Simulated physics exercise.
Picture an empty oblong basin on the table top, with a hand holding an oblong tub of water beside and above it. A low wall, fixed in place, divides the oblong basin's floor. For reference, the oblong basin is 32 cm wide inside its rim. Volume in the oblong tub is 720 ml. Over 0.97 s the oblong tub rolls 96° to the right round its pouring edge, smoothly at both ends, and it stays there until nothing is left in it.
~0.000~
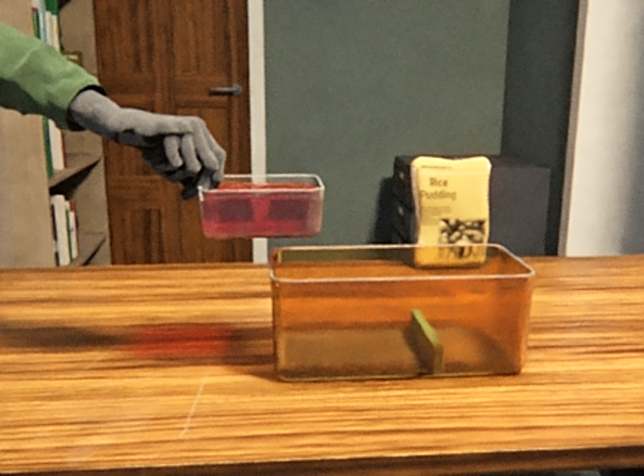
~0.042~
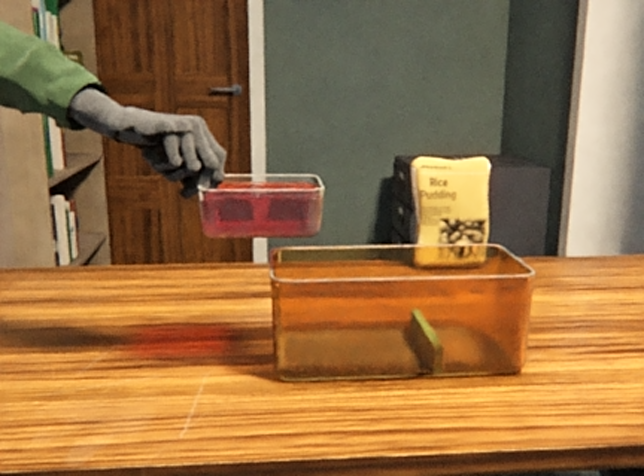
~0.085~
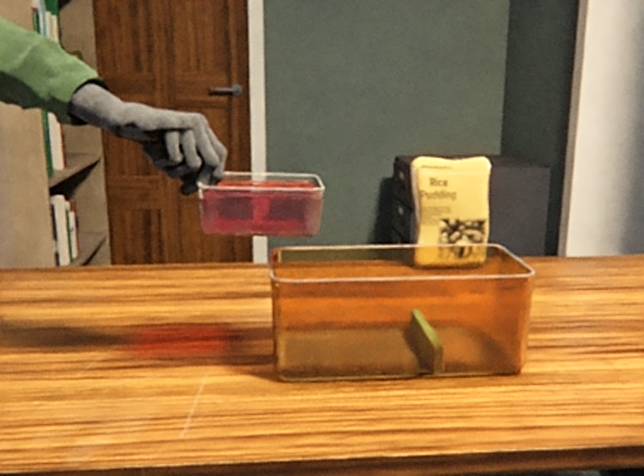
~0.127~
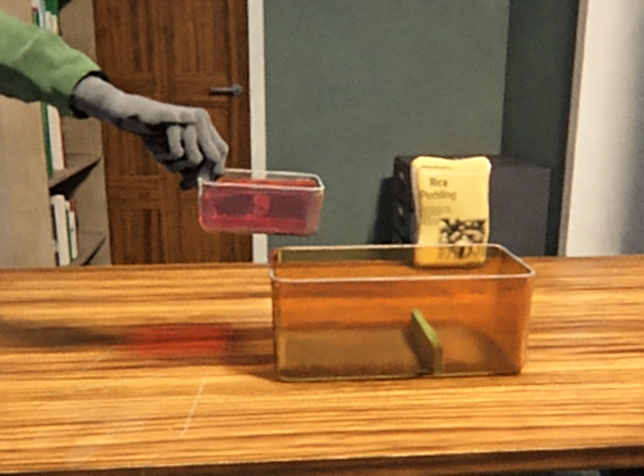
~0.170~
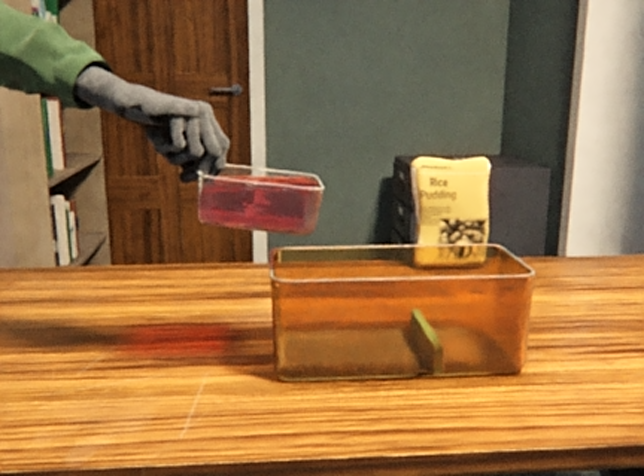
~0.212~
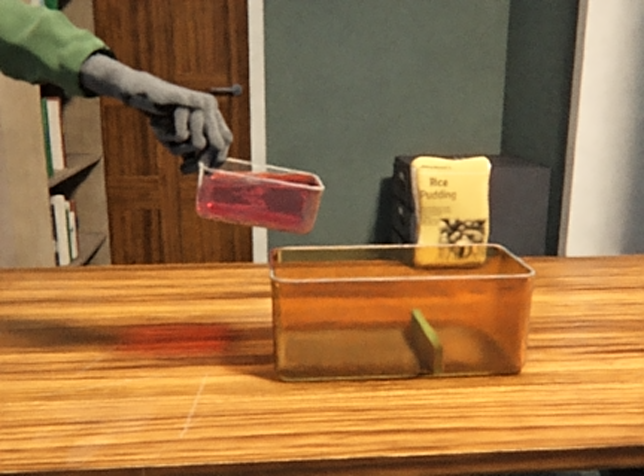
On a striped wooden table in a room with a door and bookshelf, an empty orange-tinted clear basin with a low green wall inside sits before a yellow Rice Pudding packet. A gray-gloved hand holds a small tub of red liquid level above its left side, then gradually tilts it slightly rightward.
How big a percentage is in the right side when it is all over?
Roughly 19 per cent is in the right side.
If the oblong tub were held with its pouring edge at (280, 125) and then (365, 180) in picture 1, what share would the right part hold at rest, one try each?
About 15 %, then about 60 %.
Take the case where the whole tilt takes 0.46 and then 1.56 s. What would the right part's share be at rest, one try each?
25 in a hundred, followed by 15 in a hundred.
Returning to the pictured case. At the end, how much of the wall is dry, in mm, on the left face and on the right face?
Left about 16 mm, right about 26 mm.
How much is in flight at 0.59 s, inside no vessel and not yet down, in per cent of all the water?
Some 42 % is the figure.
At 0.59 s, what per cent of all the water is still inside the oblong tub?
Some 44 % of it is still there.
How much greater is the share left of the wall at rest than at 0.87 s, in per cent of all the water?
It comes to near 6 per cent.
Then, 0.59 s in, the tilt is 64° and 44 per cent is still to pour, 13 is left of the wall and 0 right of it.
Then, 0.87 s in, the tilt is 93° and 7 per cent is still to pour, 70 is left of the wall and 12 right of it.
Then, 1.16 s in, the tilt is 96° and 0 per cent is still to pour, 82 is left of the wall and 12 right of it.
Then, 1.47 s in, the tilt is 96° and 0 per cent is still to pour, 77 is left of the wall and 19 right of it.
Finally, 77 per cent lies left of the wall, 19 right of it and 4 outside.
